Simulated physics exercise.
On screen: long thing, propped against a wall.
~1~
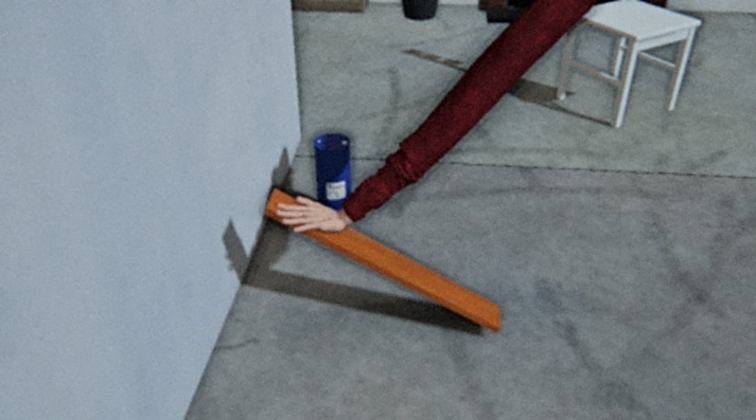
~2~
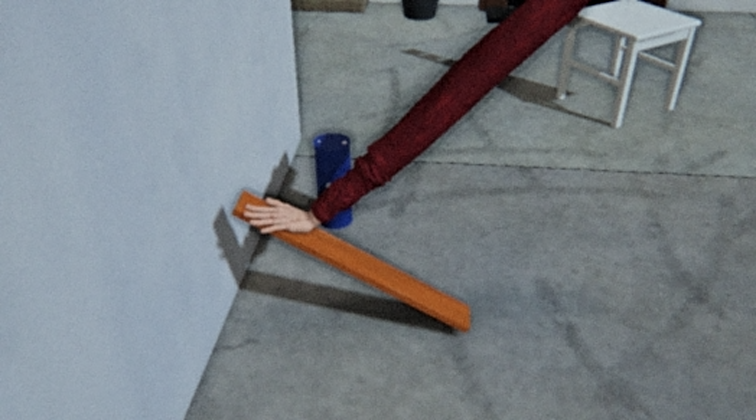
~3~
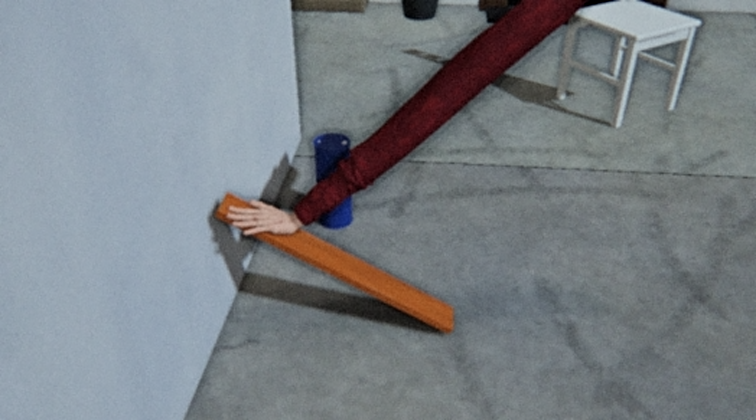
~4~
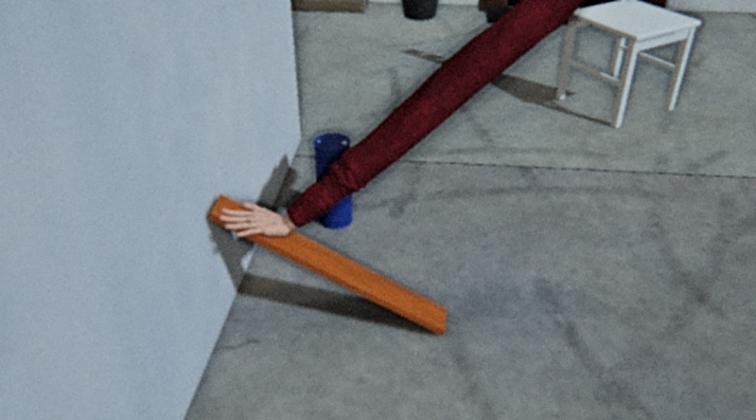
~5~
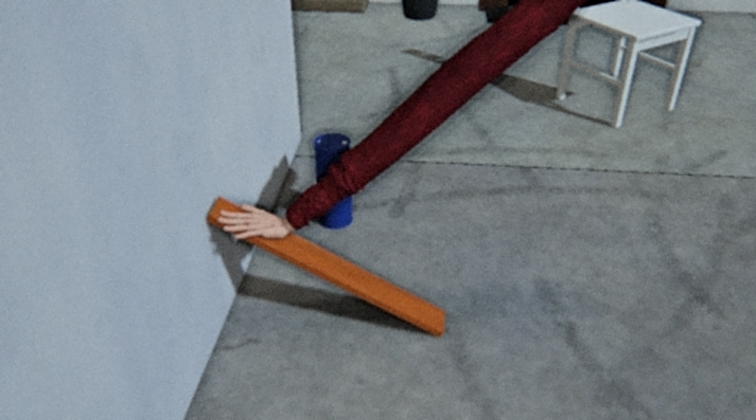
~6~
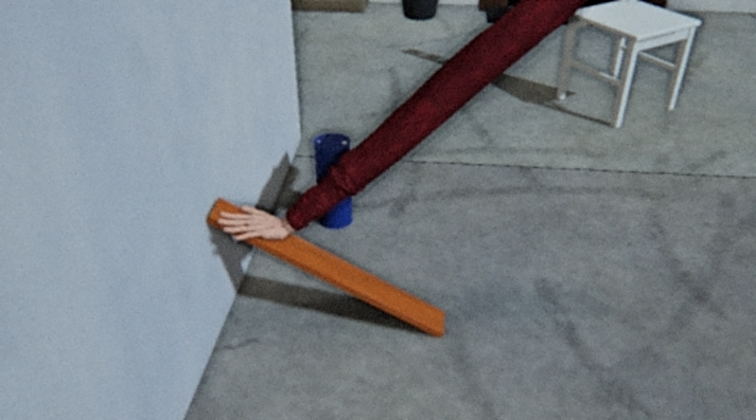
An arm in a dark red sleeve reaches in from the upper right over a grey concrete floor, seen from a raised, steady viewpoint. Its hand rests on an orange plank slanting beside a pale wall at left, with a blue canister behind and a white stool at upper right. The hand moves the plank leftward, slowing until it leans on the wall, still held.
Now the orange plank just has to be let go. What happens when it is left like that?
It ends up lower.
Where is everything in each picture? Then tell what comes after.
On its way; orange plank (388, 263); blue canister (334, 182), in the first frame.
On its way; orange plank (357, 263); blue canister (334, 182), in the second frame.
On its way; orange plank (341, 265); blue canister (334, 182), in the third frame.
On its way; orange plank (334, 267); blue canister (334, 182), in the fourth frame.
Leant on the wall, still held; orange plank (332, 268); blue canister (334, 182), in the fifth frame.
Leant on the wall, still held; orange plank (332, 269); blue canister (334, 182), in the sixth frame.
Then, 0.30 s after the last picture, orange plank 12° lower than it was left near (343, 289).
Then, 0.40 s after the last picture, orange plank 28° lower than it was left near (354, 316).
At rest, moved from the start, orange plank; blue canister in place. Seen from the same camera at the end, orange plank near (355, 319). The plank slips out.
